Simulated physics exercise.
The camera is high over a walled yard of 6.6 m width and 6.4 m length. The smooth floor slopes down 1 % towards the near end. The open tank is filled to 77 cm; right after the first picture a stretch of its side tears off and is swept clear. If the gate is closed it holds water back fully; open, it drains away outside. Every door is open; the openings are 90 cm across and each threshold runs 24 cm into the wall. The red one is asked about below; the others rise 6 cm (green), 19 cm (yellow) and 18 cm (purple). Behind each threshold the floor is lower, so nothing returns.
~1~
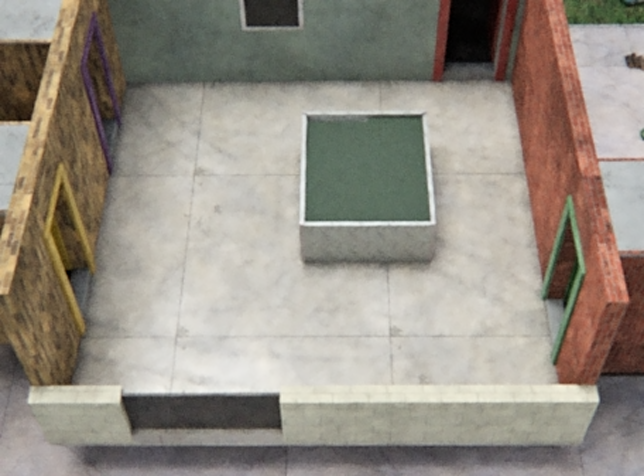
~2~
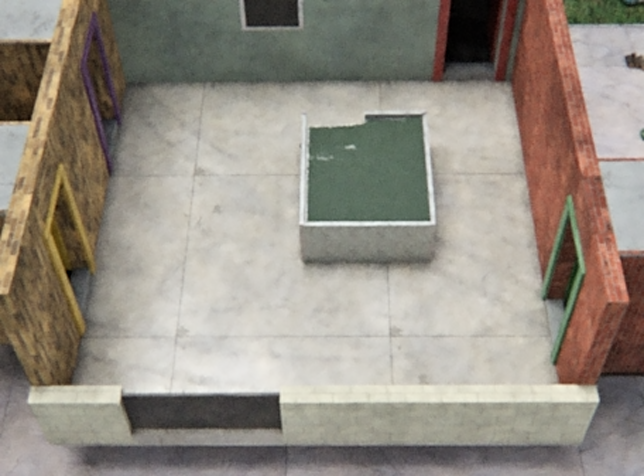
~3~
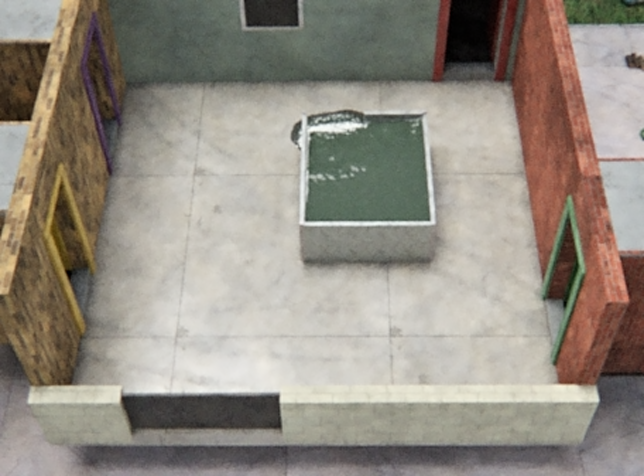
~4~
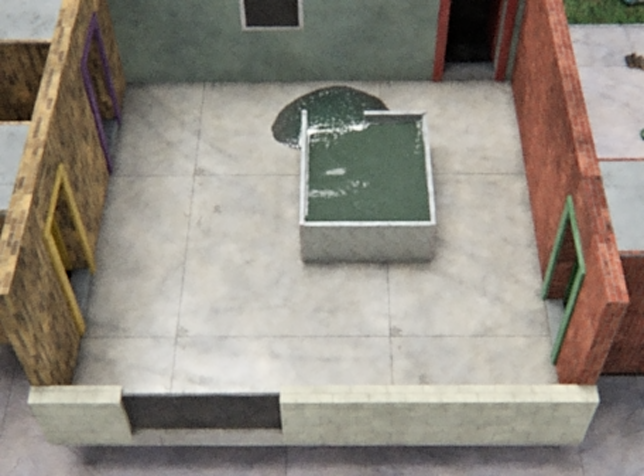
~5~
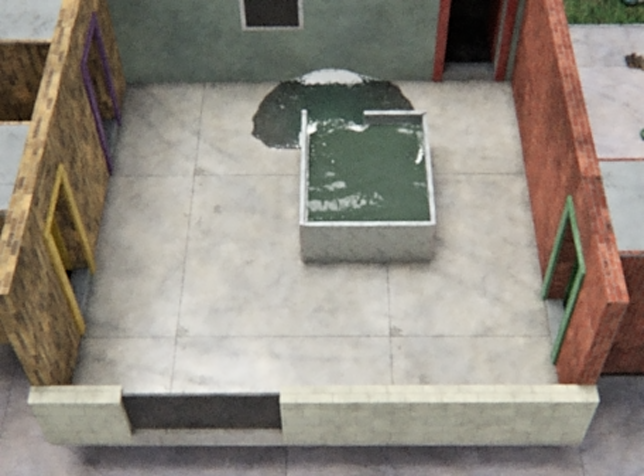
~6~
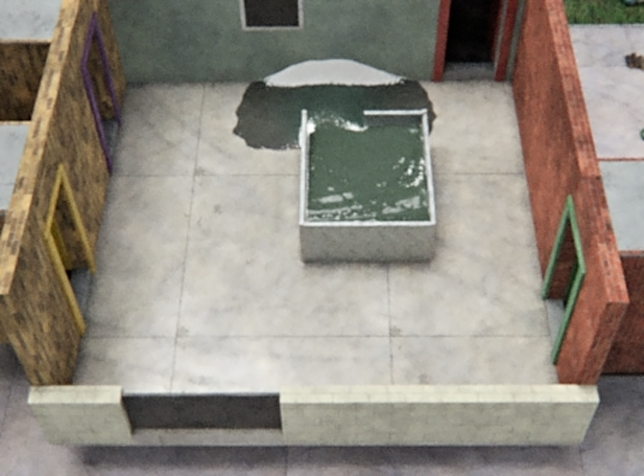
Dark green water pouring from a gap in the far side of an open tank and spreading across a walled yard's pale floor.
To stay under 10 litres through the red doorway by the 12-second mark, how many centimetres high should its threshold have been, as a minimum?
It would have to be roughly 15 cm high.
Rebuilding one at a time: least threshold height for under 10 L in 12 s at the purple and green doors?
About 19 cm at purple and 10.5 cm at green.
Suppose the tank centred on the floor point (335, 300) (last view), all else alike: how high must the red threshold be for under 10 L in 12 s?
Then roughly 13.0 cm.
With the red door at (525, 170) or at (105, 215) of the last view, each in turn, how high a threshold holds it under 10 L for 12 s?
About 8.0 and 6.0 cm.
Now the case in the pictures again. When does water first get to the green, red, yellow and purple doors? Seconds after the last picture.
Green 2.8 s, red 0.4 s, yellow 2.4 s, purple 1.3 s.
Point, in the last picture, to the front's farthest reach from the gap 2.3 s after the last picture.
Near (93, 274).
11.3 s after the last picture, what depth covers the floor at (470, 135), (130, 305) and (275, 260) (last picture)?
In that order: 4, 9 and 5 cm.
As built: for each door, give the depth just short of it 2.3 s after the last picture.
Depths in cm: Green 0, red 13, yellow 0, purple 22.
Then, 0.7 s after the last picture water covers 15 % of the floor, deepest (46 cm) near (326, 84); 8 cm at the red door, 0 litres in over its 18 cm threshold.
Then, 2.3 s after the last picture water covers 35 % of the floor, deepest (32 cm) near (125, 93); 13 cm at the red door, 1 litre in over its 18 cm threshold.
Then, 11.3 s after the last picture water covers 95 % of the floor, deepest (14 cm) near (67, 418); 4 cm at the red door, 4 litres in over its 18 cm threshold.
At the red door as built, the water peaked near 14 cm, 2.5 s after the last picture.
Run again over the same 12 s with other heights there, 17 litres in over 13 cm, 4 litres over 18 cm. The limit of 10 litres is kept from about 15 cm up.
